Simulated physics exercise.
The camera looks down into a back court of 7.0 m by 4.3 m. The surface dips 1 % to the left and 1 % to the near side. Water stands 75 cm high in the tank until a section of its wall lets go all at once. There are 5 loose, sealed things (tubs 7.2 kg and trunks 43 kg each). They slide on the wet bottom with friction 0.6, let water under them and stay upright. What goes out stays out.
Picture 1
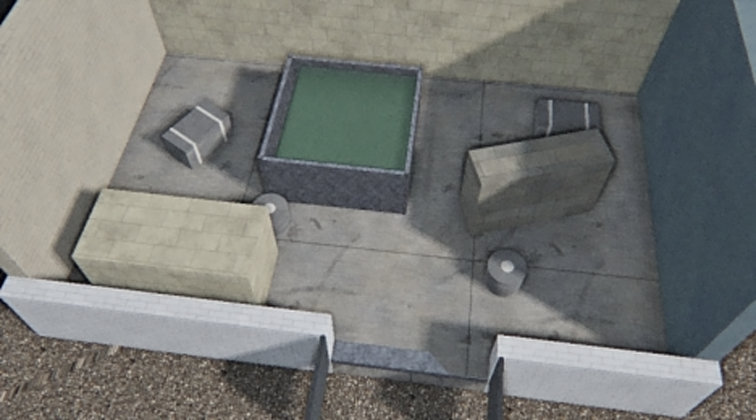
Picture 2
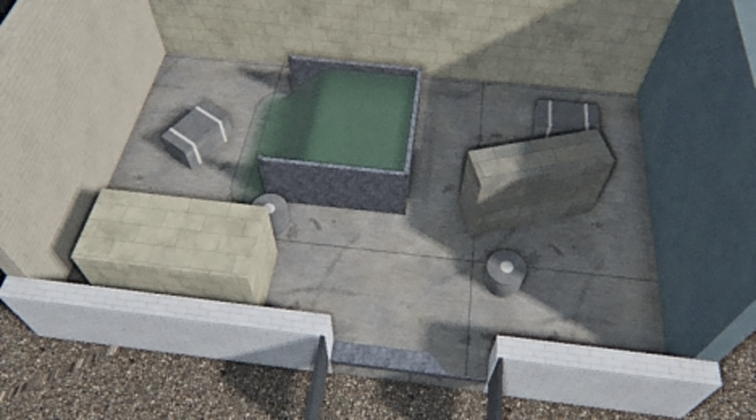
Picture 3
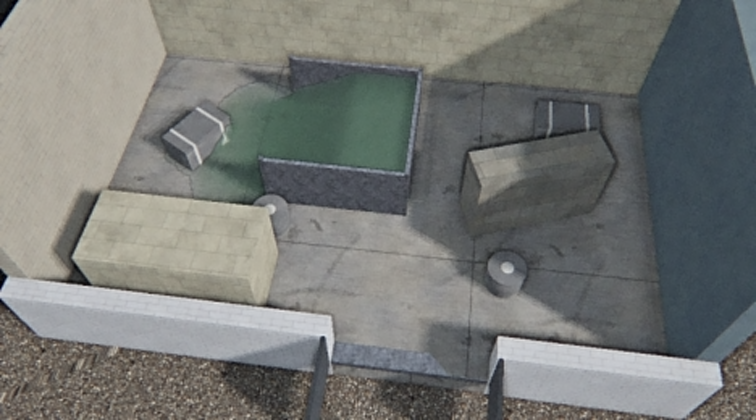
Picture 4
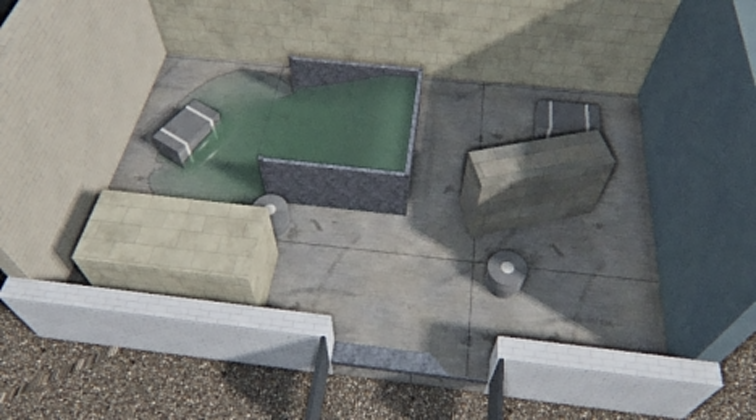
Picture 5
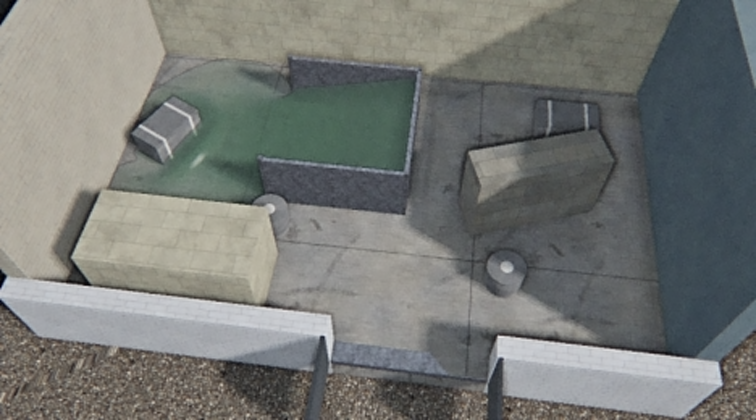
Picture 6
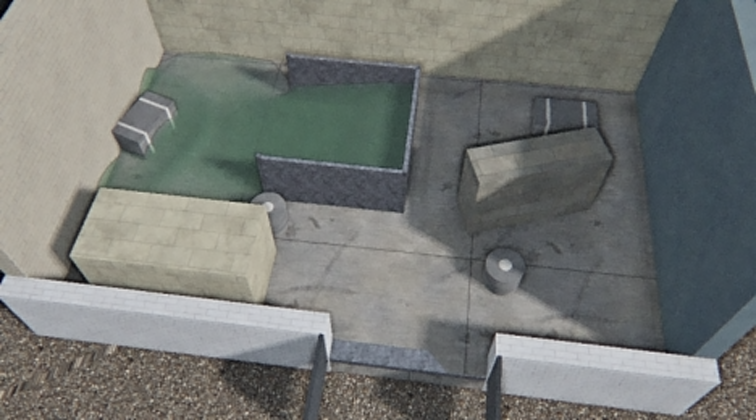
In a walled back court, green water poured out through the open left side of a square tank and spread across the floor, then pushed a grey strapped trunk toward the left wall.
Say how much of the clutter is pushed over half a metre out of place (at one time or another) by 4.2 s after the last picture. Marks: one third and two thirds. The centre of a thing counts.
Share: Two thirds or above.
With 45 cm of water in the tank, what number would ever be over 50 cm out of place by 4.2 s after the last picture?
Then 3.
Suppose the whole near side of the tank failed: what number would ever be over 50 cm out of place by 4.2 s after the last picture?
In that case 2 of them.
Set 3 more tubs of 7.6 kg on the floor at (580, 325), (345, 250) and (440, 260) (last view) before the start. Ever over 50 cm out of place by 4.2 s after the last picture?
In turn: Under, over, over.
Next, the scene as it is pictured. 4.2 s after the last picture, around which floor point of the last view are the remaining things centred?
Around (493, 189).
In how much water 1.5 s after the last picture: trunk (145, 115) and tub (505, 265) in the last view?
About 35 and 0 cm.
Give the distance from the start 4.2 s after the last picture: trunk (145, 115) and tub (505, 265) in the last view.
In that order: 30 cm, 60 cm.
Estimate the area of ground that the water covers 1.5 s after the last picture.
Roughly 10.5 m2.
Then, 0.4 s after the last picture 1 of 5 are over 50 cm from their spots; 0 afloat.
Then, 1.5 s after the last picture 1 of 5 are over 50 cm from their spots; 1 afloat.
Then, 2.8 s after the last picture 3 of 5 are over 50 cm from their spots; 2 afloat.
Then, 4.2 s after the last picture 3 of 5 are over 50 cm from their spots, and 4 have been at some point; 2 afloat.
